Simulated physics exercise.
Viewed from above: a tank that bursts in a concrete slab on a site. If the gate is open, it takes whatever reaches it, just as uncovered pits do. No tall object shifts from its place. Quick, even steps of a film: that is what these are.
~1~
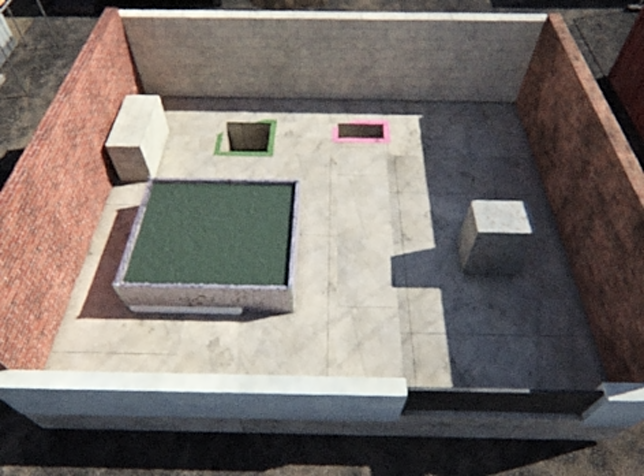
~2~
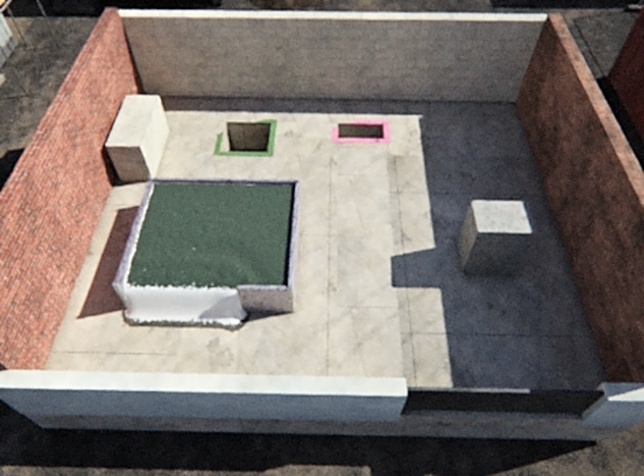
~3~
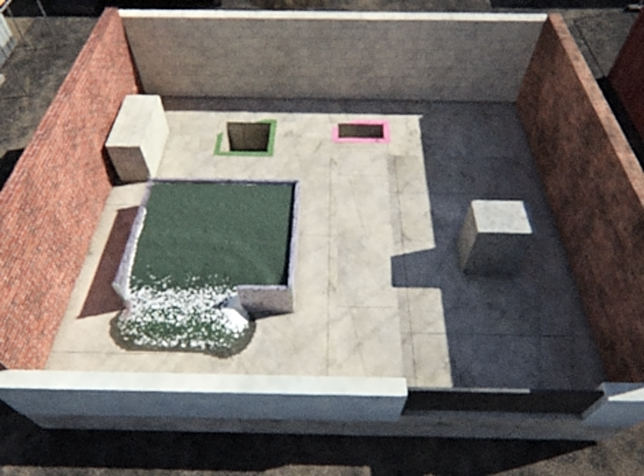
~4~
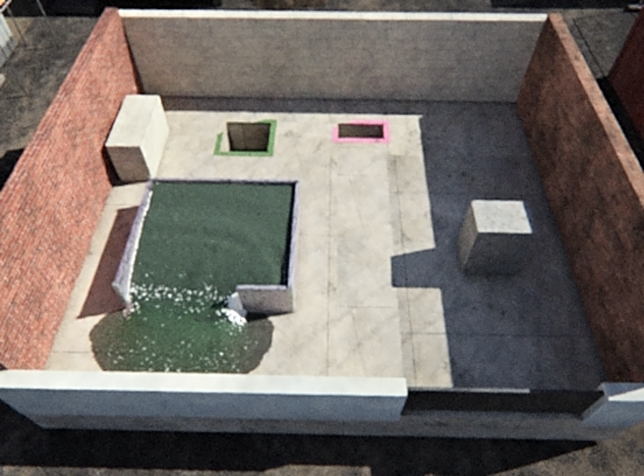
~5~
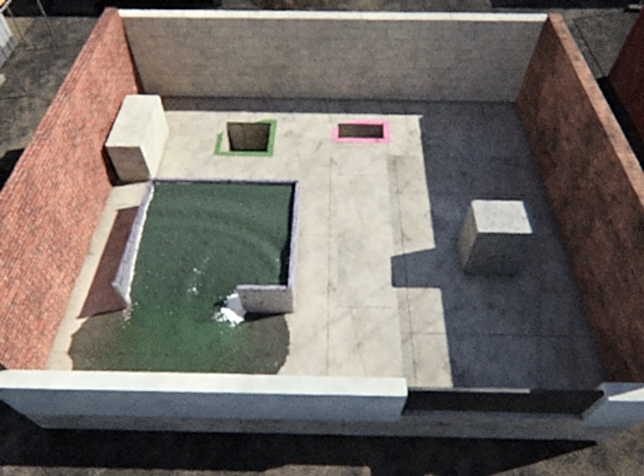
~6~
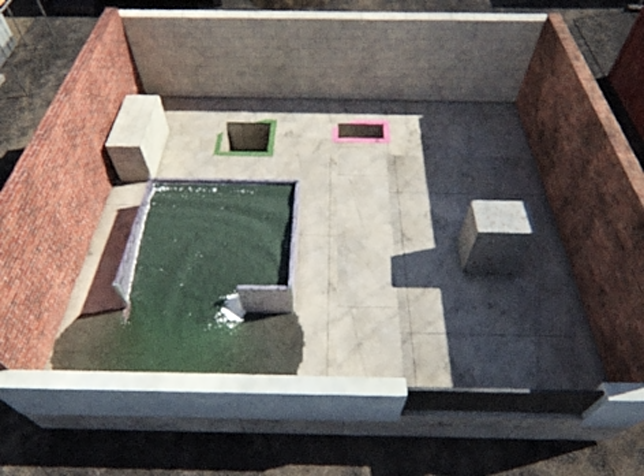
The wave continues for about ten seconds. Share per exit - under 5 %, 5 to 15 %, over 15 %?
Gate: Under 5 %. Pink pit: Under 5 %. Green pit: 5 to 15 %.
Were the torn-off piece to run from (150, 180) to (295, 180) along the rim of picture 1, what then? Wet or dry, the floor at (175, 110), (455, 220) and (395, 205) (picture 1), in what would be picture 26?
Taking them in order, I'd say swamped, not reached and not reached.
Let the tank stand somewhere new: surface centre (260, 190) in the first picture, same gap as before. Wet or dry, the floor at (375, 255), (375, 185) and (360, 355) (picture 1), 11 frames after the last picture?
Spot 1 unwetted, spot 2 unwetted, spot 3 wetted.
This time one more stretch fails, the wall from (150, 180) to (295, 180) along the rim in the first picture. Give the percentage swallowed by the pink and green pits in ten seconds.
Estimates in per cent: Pink 12, green 45.
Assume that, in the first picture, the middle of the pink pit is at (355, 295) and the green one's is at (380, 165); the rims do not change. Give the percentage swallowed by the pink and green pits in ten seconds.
Pink share 8%, green share 4%.
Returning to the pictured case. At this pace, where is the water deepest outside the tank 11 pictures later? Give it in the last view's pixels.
Point to roughly (37, 390).
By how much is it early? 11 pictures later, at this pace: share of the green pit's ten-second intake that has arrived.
Estimate: Roughly 0 %.
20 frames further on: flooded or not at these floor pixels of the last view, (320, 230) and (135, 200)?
Well, the first is dry underfoot and the second is wet underfoot.
A moment on, water covers 10 % of the floor; the gate 0 %, the pink pit 0 %, the green pit 0 %.
Next, water covers 25 % of the floor; the gate 0 %, the pink pit 0 %, the green pit 0 %.
Then, water covers 45 % of the floor; the gate 0 %, the pink pit 0 %, the green pit 0 %.
Later, water covers 75 % of the floor; the gate 0 %, the pink pit 0 %, the green pit 3 %.
In the end, water covers 90 % of the floor; the gate 0 %, the pink pit 1 %, the green pit 7 %.
